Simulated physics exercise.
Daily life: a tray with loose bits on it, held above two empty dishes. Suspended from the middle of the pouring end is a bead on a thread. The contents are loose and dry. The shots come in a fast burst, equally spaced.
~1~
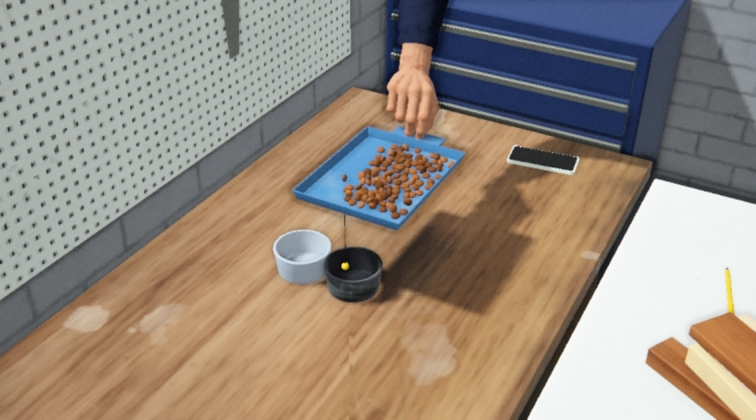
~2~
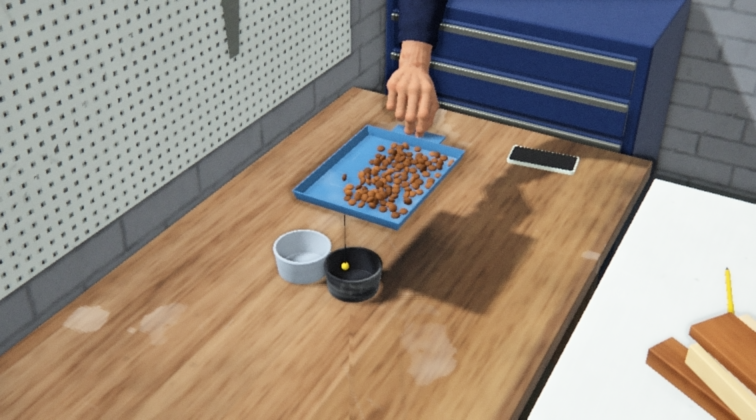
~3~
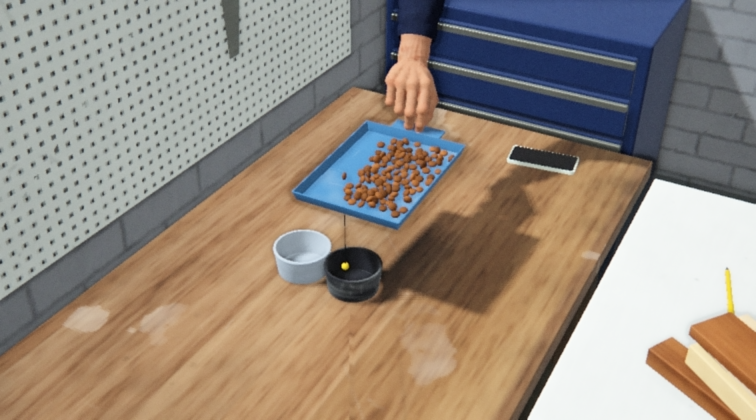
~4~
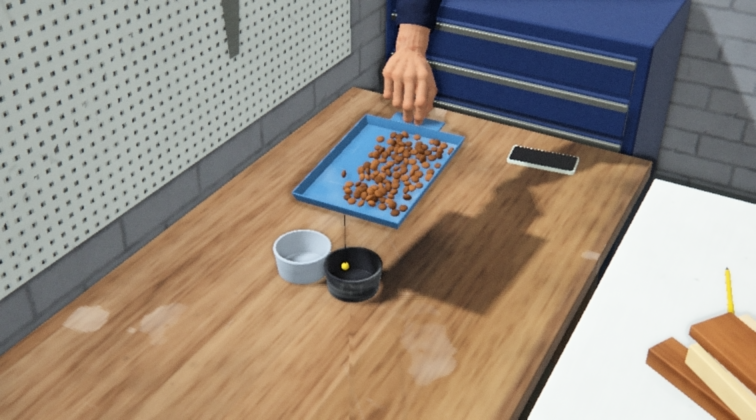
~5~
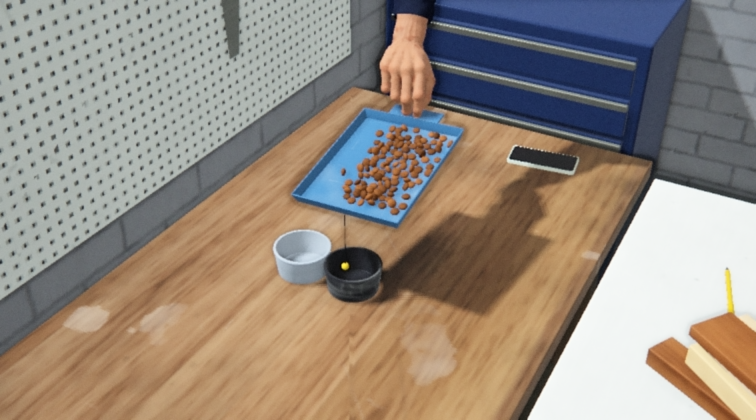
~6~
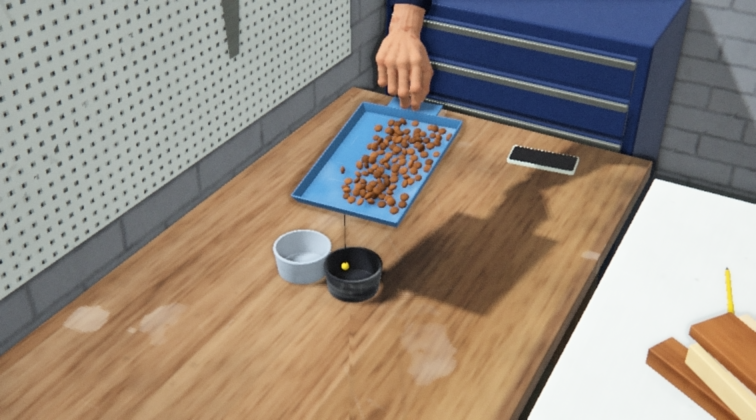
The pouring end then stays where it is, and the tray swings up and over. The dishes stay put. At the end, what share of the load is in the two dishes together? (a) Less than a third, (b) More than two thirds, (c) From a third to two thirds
Less than a third (a).
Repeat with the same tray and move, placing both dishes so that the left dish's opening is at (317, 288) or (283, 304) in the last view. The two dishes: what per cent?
You'd end up with around 60 per cent and then around 10 per cent.
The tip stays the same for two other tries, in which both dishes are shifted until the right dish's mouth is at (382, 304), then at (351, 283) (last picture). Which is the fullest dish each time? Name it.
Run 1: The one on the left side. Run 2: The one on the left side.
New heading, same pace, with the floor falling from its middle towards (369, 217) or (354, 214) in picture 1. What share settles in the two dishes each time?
I'd put it at some 0 % and then some 0 %.
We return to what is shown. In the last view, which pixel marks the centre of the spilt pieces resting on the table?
The centre sits near (300, 308).
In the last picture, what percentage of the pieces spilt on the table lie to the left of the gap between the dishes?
Roughly 90 percent.
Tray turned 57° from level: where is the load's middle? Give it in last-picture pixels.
Centre estimate: (340, 192).
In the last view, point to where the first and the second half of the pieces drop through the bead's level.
I'd put it at roughly (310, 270), and after that at roughly (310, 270).
Soon after the last picture, tray tipped steeply; nearly all on the tray; a stray few in the air.
A little later, tray tipped right over; about half on the tray; about a quarter outside both; about a quarter in the air.
Later still, tray tipped past a quarter turn; a small part in the left dish; nearly all outside both.
At rest, tray tipped past a quarter turn; none in the right dish; a small part in the left dish; nearly all outside both.
